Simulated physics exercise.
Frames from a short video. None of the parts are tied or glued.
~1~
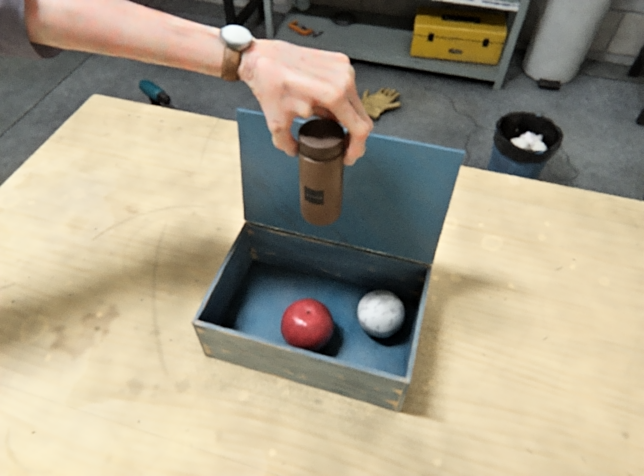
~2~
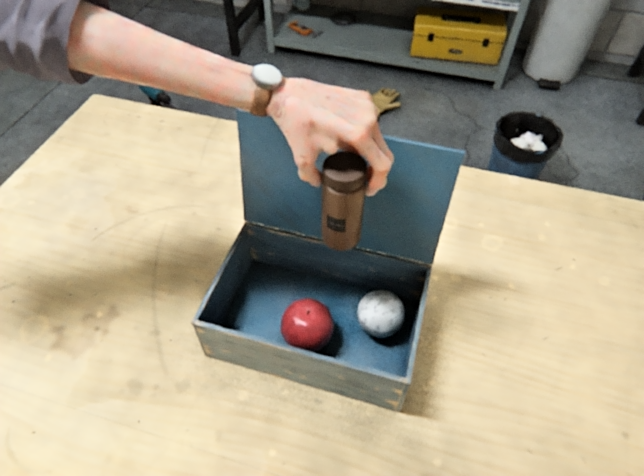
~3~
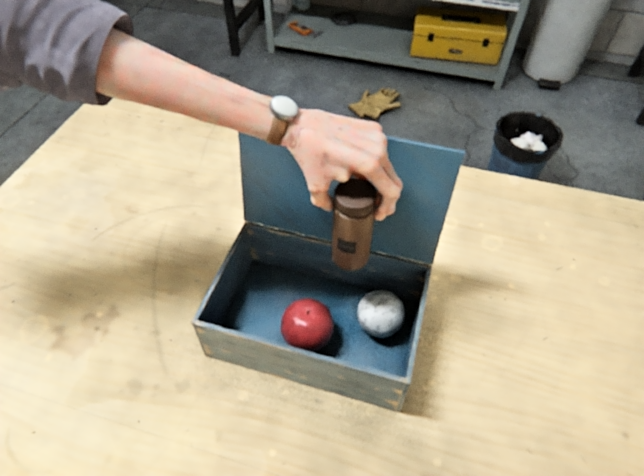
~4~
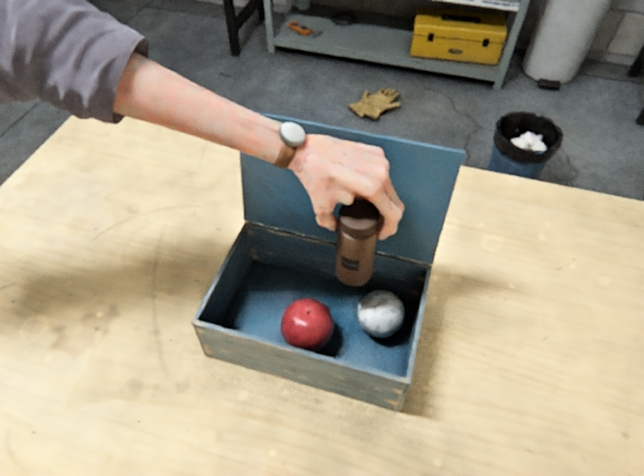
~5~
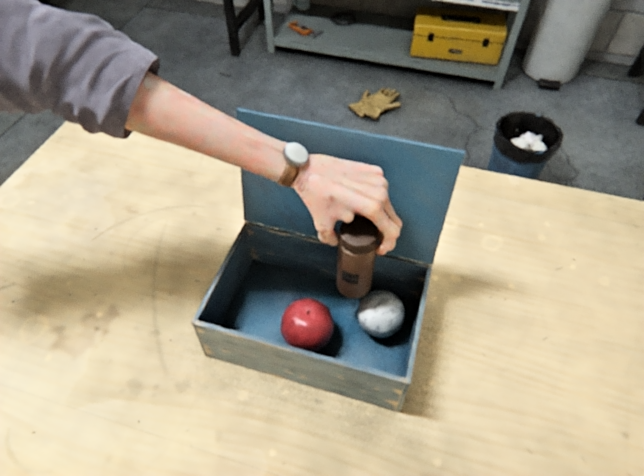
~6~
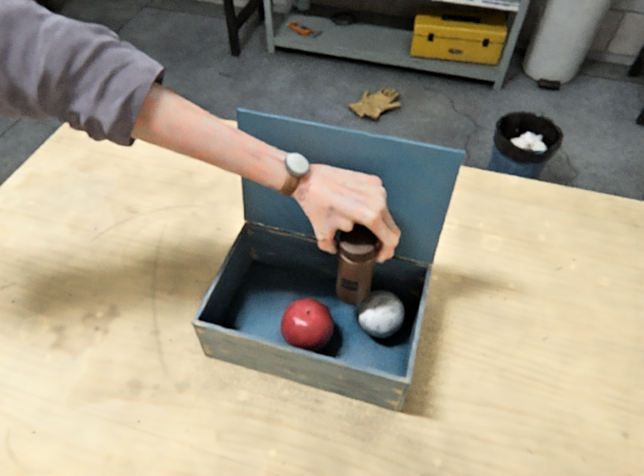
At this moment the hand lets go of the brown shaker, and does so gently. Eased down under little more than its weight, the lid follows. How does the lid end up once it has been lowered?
Fully shut.
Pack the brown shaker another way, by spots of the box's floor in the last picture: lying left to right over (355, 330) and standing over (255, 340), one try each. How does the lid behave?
On the first go the lid settles shut, and on the second go it remains open a bit.
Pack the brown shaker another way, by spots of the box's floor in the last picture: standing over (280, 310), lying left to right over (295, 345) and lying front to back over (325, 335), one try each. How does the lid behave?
Trial 1: Lid propped open. Trial 2: Lid propped open. Trial 3: Lid fully lowered.
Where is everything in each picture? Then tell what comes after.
Still above its spot; brown shaker (321, 175); white ball (381, 314), in the first picture.
Still above its spot; brown shaker (343, 203); white ball (381, 314), in the second picture.
Still above its spot; brown shaker (353, 226); white ball (381, 314), in the third picture.
Still above its spot; brown shaker (356, 245); white ball (381, 314), in the fourth picture.
Still above its spot; brown shaker (356, 259); white ball (381, 314), in the fifth picture.
In place under the hand; brown shaker (355, 266); white ball (381, 314), in the sixth picture.
Then, 0.40 s later than the last frame, brown shaker tilted by 25° near (320, 280); white ball moved a little.
Then, 1.20 s later than the last frame, lid starting down; brown shaker on its side near (285, 273); red apple moved a little.
Then, 1.70 s later than the last frame, lid 46° above the rim; brown shaker on its side near (285, 273); red apple moved a little.
Then, 1.90 s later than the last frame, lid 14° above the rim; brown shaker on its side near (285, 273); red apple moved a little.
When it is over, lid shut; lying over in the box, brown shaker; the other 2 as before. End places, in pixels of the last picture, brown shaker near (285, 273).
